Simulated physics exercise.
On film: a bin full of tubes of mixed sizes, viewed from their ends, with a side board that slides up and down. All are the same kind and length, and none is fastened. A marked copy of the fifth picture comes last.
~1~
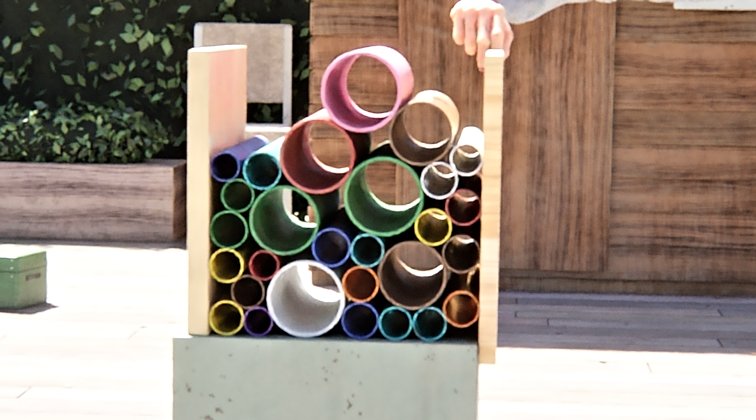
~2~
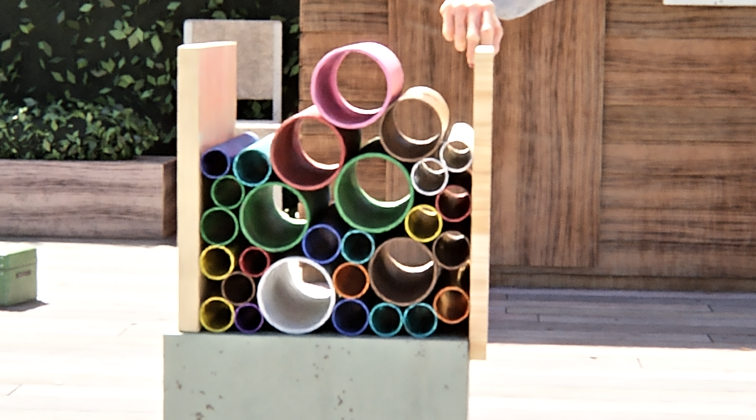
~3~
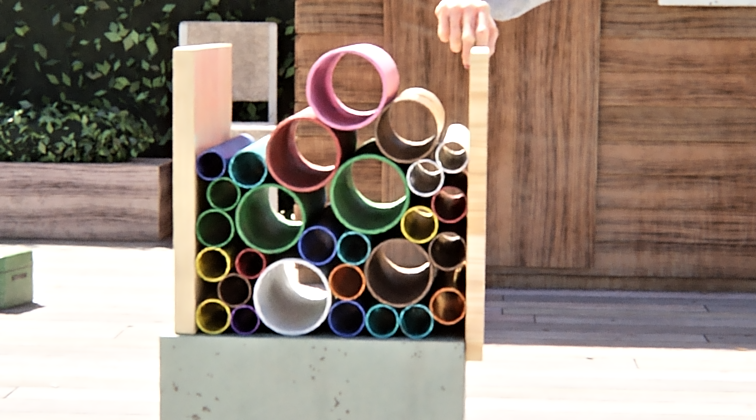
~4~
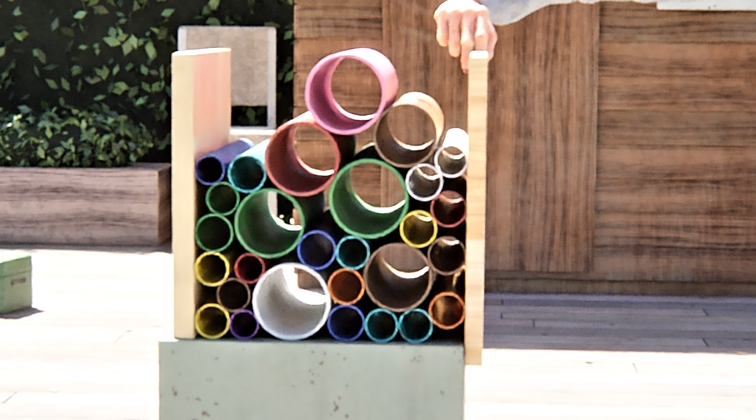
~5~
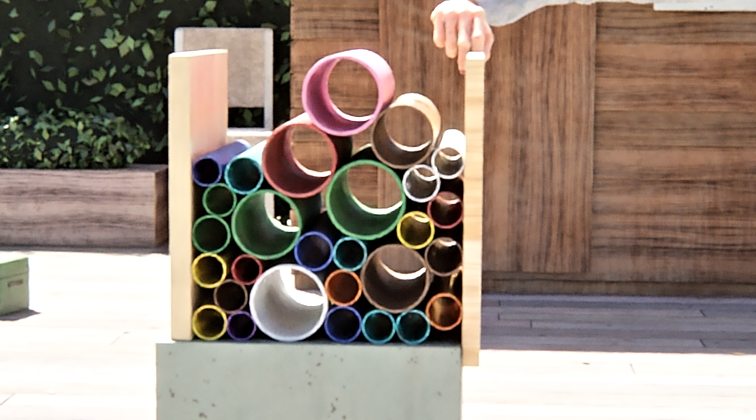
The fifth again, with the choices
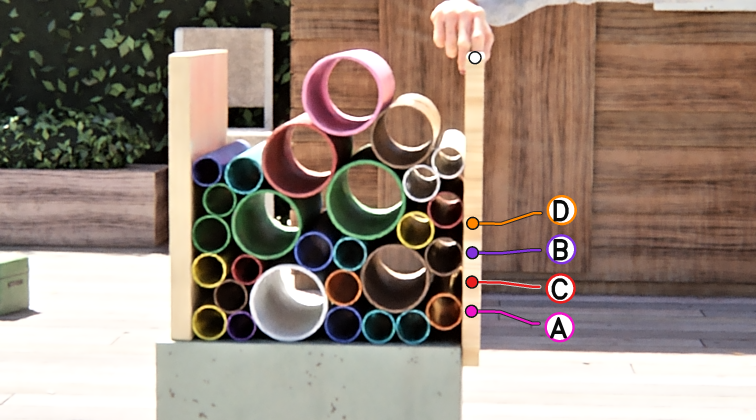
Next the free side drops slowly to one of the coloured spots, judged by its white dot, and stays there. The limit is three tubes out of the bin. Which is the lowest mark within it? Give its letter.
D is the limit.
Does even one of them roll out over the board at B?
Yes, at B.
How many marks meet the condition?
The number is one.
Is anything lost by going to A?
At A: Yes.
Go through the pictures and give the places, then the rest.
The first frame shows side board (492, 194); a turquoise tube (430, 324).
The second frame shows a turquoise tube (421, 320); a brown tube (452, 249).
The third frame shows a green tube (370, 194); a brown tube (406, 131).
The fourth frame shows a white tube (451, 160); side board (477, 196).
The fifth frame shows a turquoise tube (413, 327); a brown tube (444, 256).
On the marked copy, A at (472, 311); B at (473, 253); C at (472, 282); D at (473, 223); the white dot at (475, 58).
Following D. Soon after the start, top of the board (465, 131).
Later, top of the board (464, 212).
In the end, top of the board (464, 222), one out over the board.
As for the rest, A more than three out over the board; B four out over the board; C more than three out over the board.
